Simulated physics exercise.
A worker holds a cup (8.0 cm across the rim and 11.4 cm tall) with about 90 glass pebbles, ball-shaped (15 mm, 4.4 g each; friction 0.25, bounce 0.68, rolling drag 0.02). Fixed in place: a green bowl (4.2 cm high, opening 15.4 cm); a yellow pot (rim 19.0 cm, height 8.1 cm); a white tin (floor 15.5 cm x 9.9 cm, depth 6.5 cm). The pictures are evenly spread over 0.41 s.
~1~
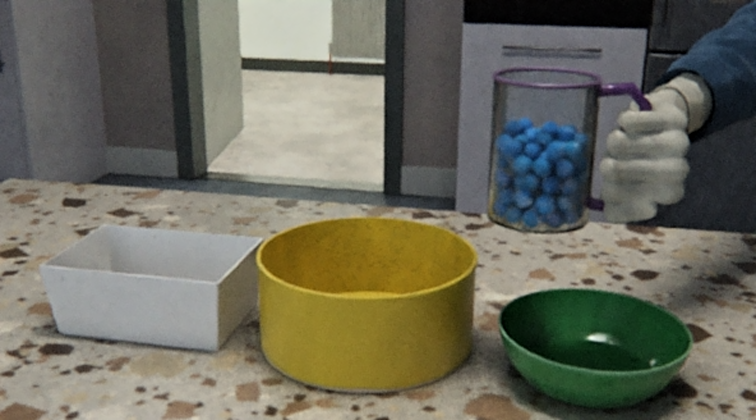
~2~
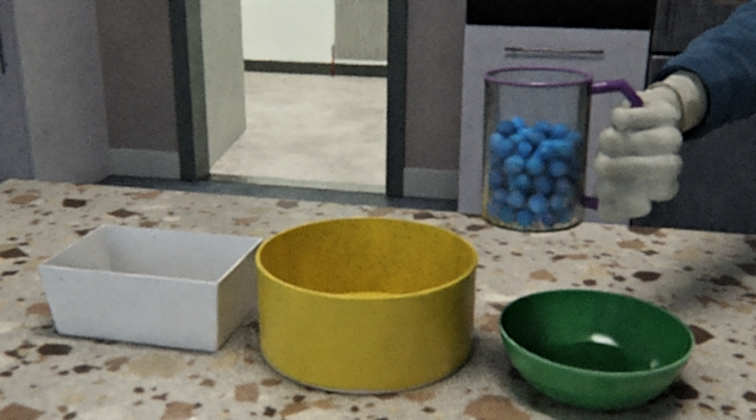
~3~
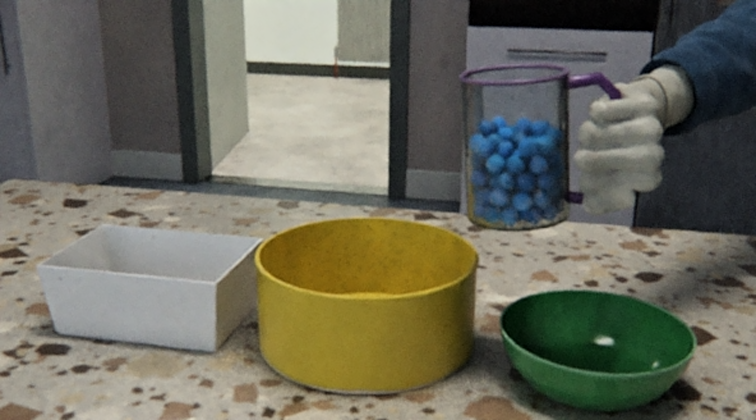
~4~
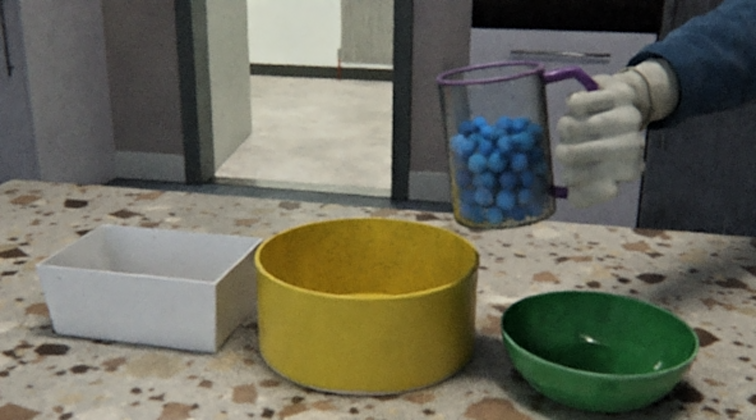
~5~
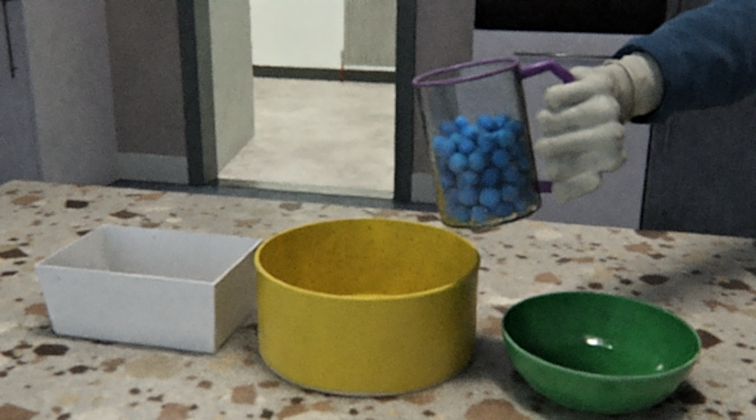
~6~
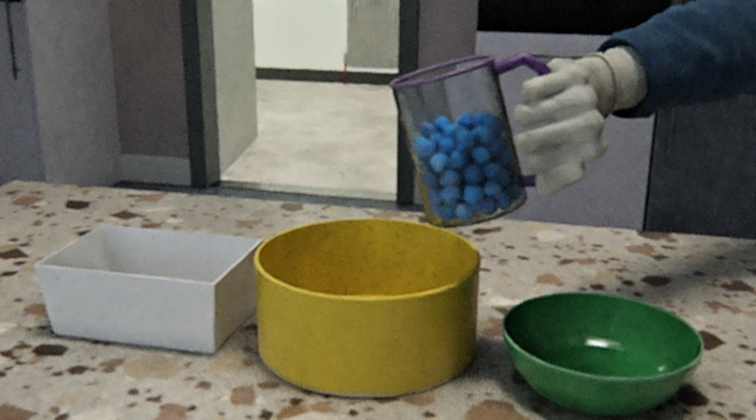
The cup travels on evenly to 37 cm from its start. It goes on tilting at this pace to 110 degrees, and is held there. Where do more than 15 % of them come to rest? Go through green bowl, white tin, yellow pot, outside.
In the green bowl: No; in the white tin: No; in the yellow pot: No; outside everything: Yes.
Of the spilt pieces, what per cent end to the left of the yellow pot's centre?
Some 100 per cent.
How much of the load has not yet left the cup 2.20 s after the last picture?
Some 10 per cent of the load.
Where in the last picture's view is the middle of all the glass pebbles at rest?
At about (68, 297).
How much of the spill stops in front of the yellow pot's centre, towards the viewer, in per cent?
Some 60 per cent.
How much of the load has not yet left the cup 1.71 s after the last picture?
Roughly 90 per cent.
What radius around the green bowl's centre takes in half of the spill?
Some 88 cm.
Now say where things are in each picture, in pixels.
Cup at (545, 110); tilt 0 degrees; moved 0.0 cm; lip at (495, 75); top of the load at (571, 139); green bowl at (593, 326); yellow pot at (367, 252); white tin at (156, 251), in the first picture.
Cup at (536, 108); tilt 1 degrees; moved 0.6 cm; lip at (486, 75); top of the load at (564, 138), in the second picture.
Cup at (515, 106); tilt 5 degrees; moved 2.2 cm; low side left; lip at (462, 77); top of the load at (546, 135), in the third picture.
Cup at (493, 104); tilt 9 degrees; moved 3.7 cm; low side left; lip at (439, 79); top of the load at (466, 135), in the fourth picture.
Cup at (471, 102); tilt 13 degrees; moved 5.3 cm; low side left; lip at (416, 81); top of the load at (515, 131), in the fifth picture.
Cup at (449, 100); tilt 16 degrees; moved 6.8 cm; low side left; lip at (393, 84); top of the load at (498, 129); green bowl at (600, 331); yellow pot at (368, 253); white tin at (153, 252), in the sixth picture.
Then, 0.66 s after the last picture, tilt 48 degrees; cup 100 %; middle of all pieces near (328, 152).
Then, 1.21 s after the last picture, tilt 73 degrees; cup 100 %; middle of all pieces near (213, 137).
Then, 1.71 s after the last picture, tilt 97 degrees; cup 90 %, in the air 10 %; middle of all pieces near (112, 140).
Then, 2.20 s after the last picture, tilt 110 degrees; cup 10 %, outside 75 %, in the air 15 %.
In the end, cup 0 %, yellow pot 0 %, green bowl 0 %, white tin 0 %, outside 100 %.
